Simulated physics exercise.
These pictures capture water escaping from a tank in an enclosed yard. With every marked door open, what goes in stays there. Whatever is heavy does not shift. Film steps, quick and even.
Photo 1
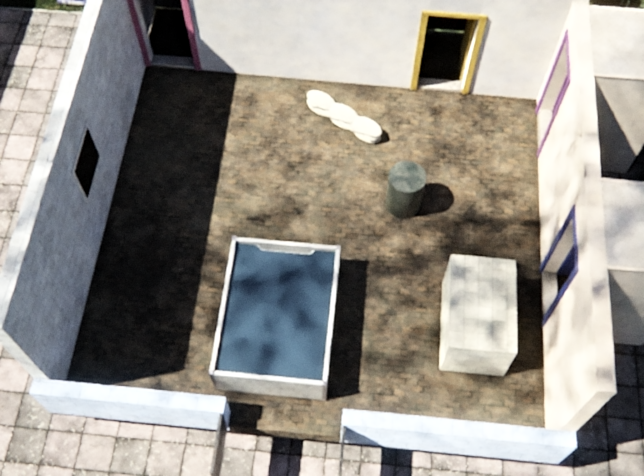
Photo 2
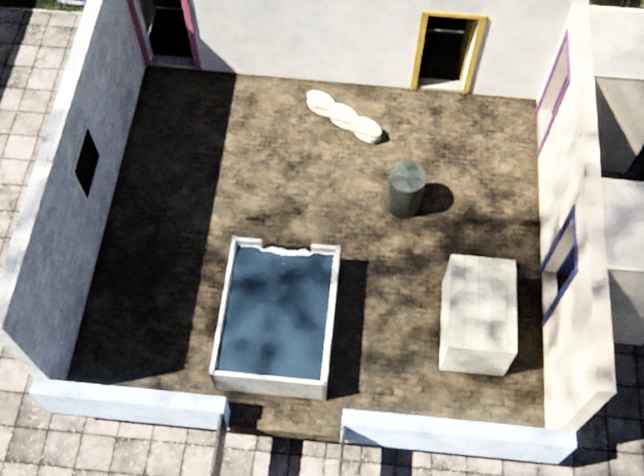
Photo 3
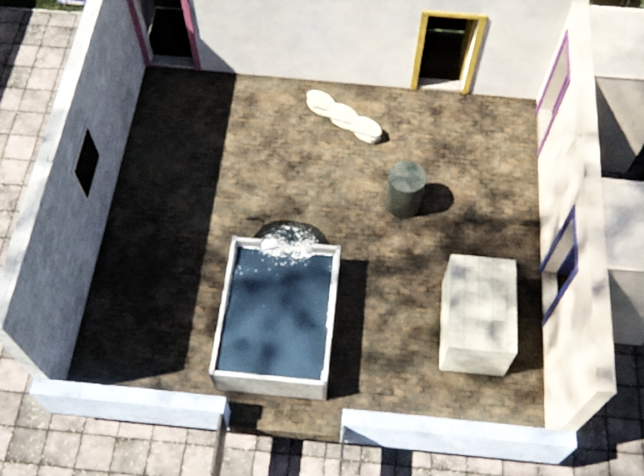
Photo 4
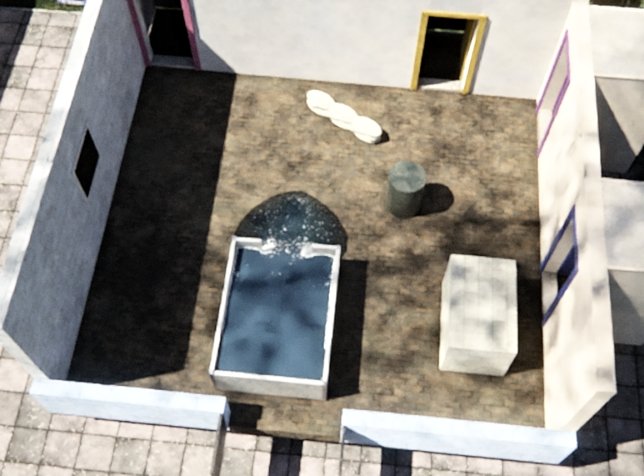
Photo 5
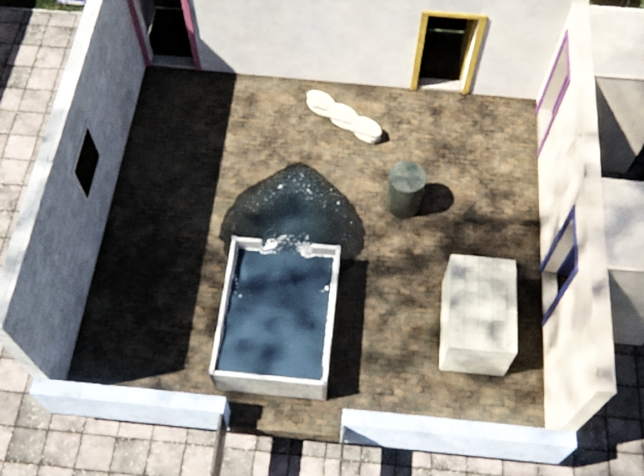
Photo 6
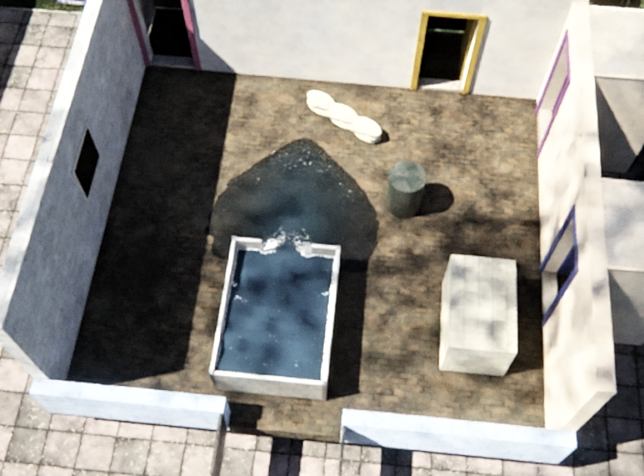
In a walled yard with a brown paved floor, a rectangular tank full of blue water stands whole and still near a pale block and a dark cylinder. A gap opens in its far side, and water pours out, spreading across the ground in a widening dark pool toward the white twisted object.
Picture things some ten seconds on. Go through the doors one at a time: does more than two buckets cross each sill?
In order: The blue door gets two buckets or less inside, the pink door gets more than two buckets inside, the yellow door gets two buckets or less inside, the purple door gets two buckets or less inside.
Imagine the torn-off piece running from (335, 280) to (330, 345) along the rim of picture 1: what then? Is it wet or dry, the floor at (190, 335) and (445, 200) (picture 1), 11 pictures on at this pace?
Going through them in order, the first ends up left dry and the second waterlogged.
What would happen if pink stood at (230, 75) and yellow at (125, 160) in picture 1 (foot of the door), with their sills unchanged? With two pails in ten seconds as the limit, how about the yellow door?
As I see it, the yellow door comes in lower.
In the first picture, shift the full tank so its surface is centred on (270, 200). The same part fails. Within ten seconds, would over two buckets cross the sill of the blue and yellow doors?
The blue door falls short, while the yellow door falls short.
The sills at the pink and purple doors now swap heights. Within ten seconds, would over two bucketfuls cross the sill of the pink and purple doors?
The pink door remains within bounds, and the purple door surpasses the threshold.
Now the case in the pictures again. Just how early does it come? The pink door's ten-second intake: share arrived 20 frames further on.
Near 15 %, I'd say.
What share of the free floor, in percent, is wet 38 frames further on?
I'd say 65 per cent.
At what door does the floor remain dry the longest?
The blue-painted one.
A moment on, water covers 25 % of the floor; the blue door not reached, the pink door not reached, the yellow door not reached, the purple door not reached.
Next, water covers 35 % of the floor; the blue door not reached, the pink door not reached, the yellow door wet at the sill, nothing in, the purple door not reached.
Then, water covers 45 % of the floor; the blue door not reached, the pink door under two buckets in, the yellow door under two buckets in, the purple door wet at the sill, nothing in.
Later, water covers 65 % of the floor; the blue door wet at the sill, nothing in, the pink door over two buckets in, the yellow door under two buckets in, the purple door wet at the sill, nothing in.
In the end, water covers 90 % of the floor; the blue door wet at the sill, nothing in, the pink door far over two buckets in, the yellow door under two buckets in, the purple door wet at the sill, nothing in.
